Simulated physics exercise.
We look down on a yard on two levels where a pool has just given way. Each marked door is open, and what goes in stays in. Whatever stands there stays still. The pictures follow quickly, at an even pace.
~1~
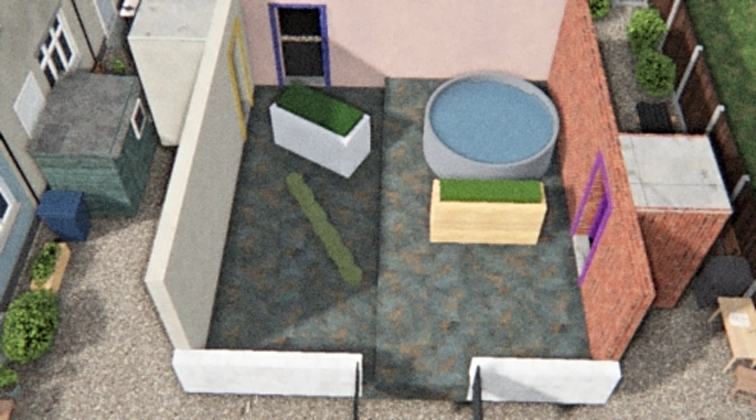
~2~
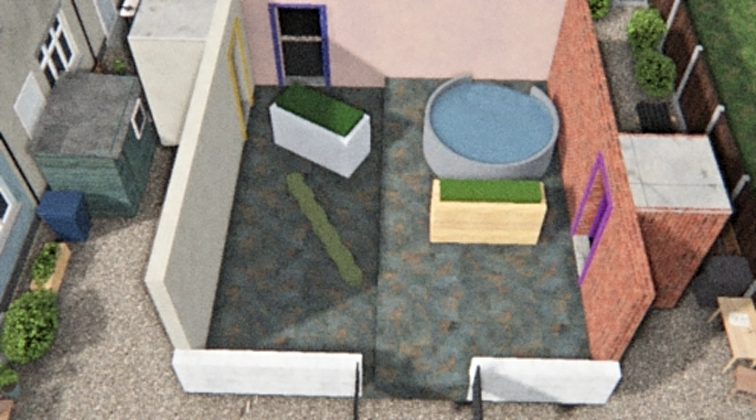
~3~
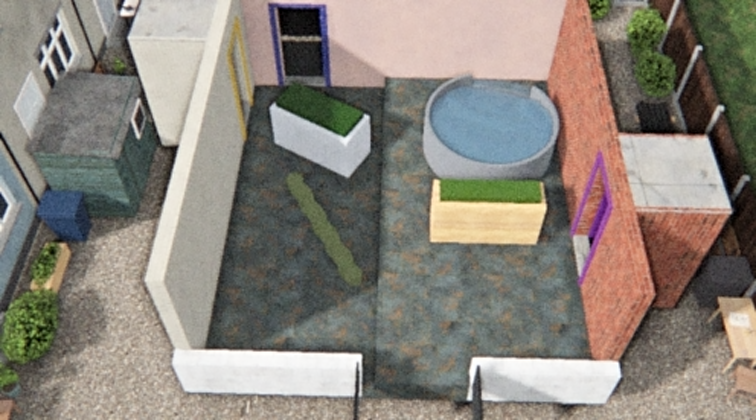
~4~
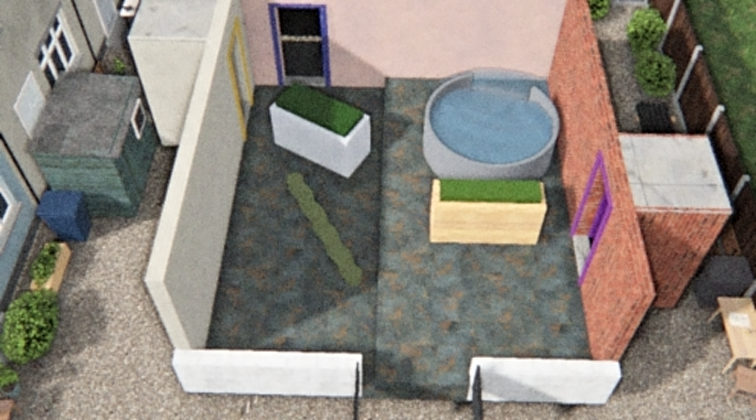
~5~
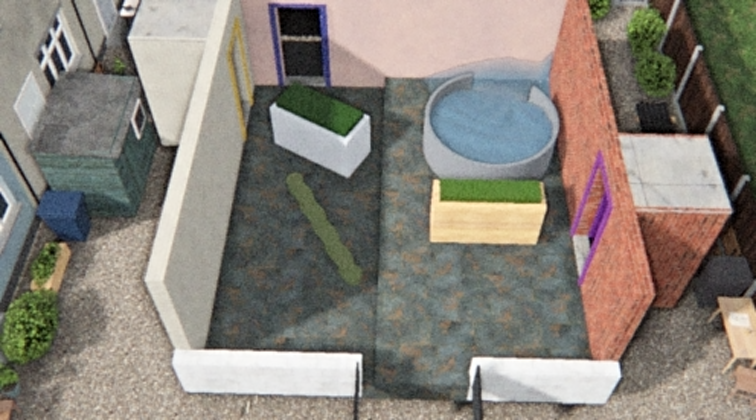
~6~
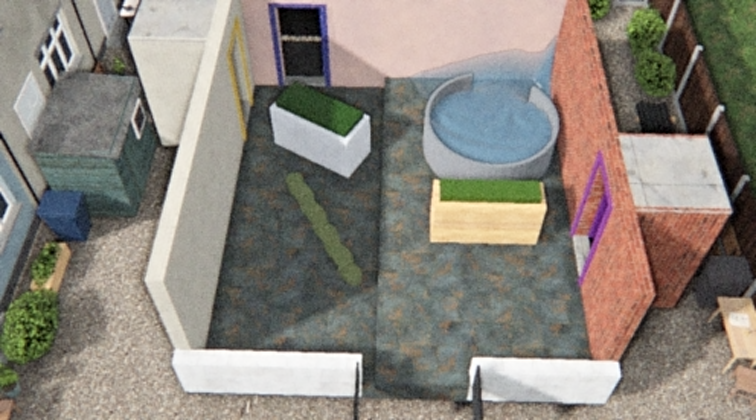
Water slips out through a gap in the far side of a round grey pool, in a walled yard seen from high above. The pool sits at the back right behind a wooden planter, with a white planter and a strip of green at left, between a pale wall and a red brick one. The water spreads leftward along the pink back wall, while the camera stays still.
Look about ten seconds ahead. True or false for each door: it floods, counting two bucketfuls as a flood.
Purple door - false; blue door - true; yellow door - true.
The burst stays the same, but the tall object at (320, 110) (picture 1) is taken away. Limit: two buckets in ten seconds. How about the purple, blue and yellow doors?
Result - purple door doesn't reach it, blue door overshoots, yellow door overshoots.
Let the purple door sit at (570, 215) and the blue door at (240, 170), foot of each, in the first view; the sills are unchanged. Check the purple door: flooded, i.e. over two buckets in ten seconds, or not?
One by one: The purple door takes less.
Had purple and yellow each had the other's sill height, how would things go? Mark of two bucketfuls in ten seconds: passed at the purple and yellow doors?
Purple: Not enough; yellow: Too much.
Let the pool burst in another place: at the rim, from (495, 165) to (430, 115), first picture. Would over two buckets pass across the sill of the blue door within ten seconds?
In that case blue door ends up above.
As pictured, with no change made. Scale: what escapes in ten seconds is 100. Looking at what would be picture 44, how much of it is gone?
My figure is about 45 in a hundred.
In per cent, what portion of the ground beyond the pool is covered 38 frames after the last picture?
I'd say 75 per cent.
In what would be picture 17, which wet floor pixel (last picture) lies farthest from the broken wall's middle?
My pick would be pixel (255, 87).
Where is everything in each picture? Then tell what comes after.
The first picture shows still water in the pool at (491, 120).
In the second picture, water pours out on the pool's far side and has run to a hidden place.
In the third picture, the front is at a hidden place, out from the gap on the pool's far side.
In the fourth picture, the front is at (443, 78), out from the gap on the pool's far side.
In the fifth picture, the front is at (426, 78), out from the gap on the pool's far side.
In the sixth picture, the front is at (406, 78), out from the gap on the pool's far side.
A moment on, water covers 15 % of the floor; the purple door not reached, the blue door not reached, the yellow door not reached.
Next, water covers 25 % of the floor; the purple door wet at the sill, nothing in, the blue door wet at the sill, nothing in, the yellow door not reached.
Then, water covers 45 % of the floor; the purple door wet at the sill, nothing in, the blue door wet at the sill, nothing in, the yellow door under two buckets in.
Later, water covers 75 % of the floor; the purple door wet at the sill, nothing in, the blue door far over two buckets in, the yellow door over two buckets in.
In the end, water covers 80 % of the floor; the purple door wet at the sill, nothing in, the blue door far over two buckets in, the yellow door far over two buckets in.
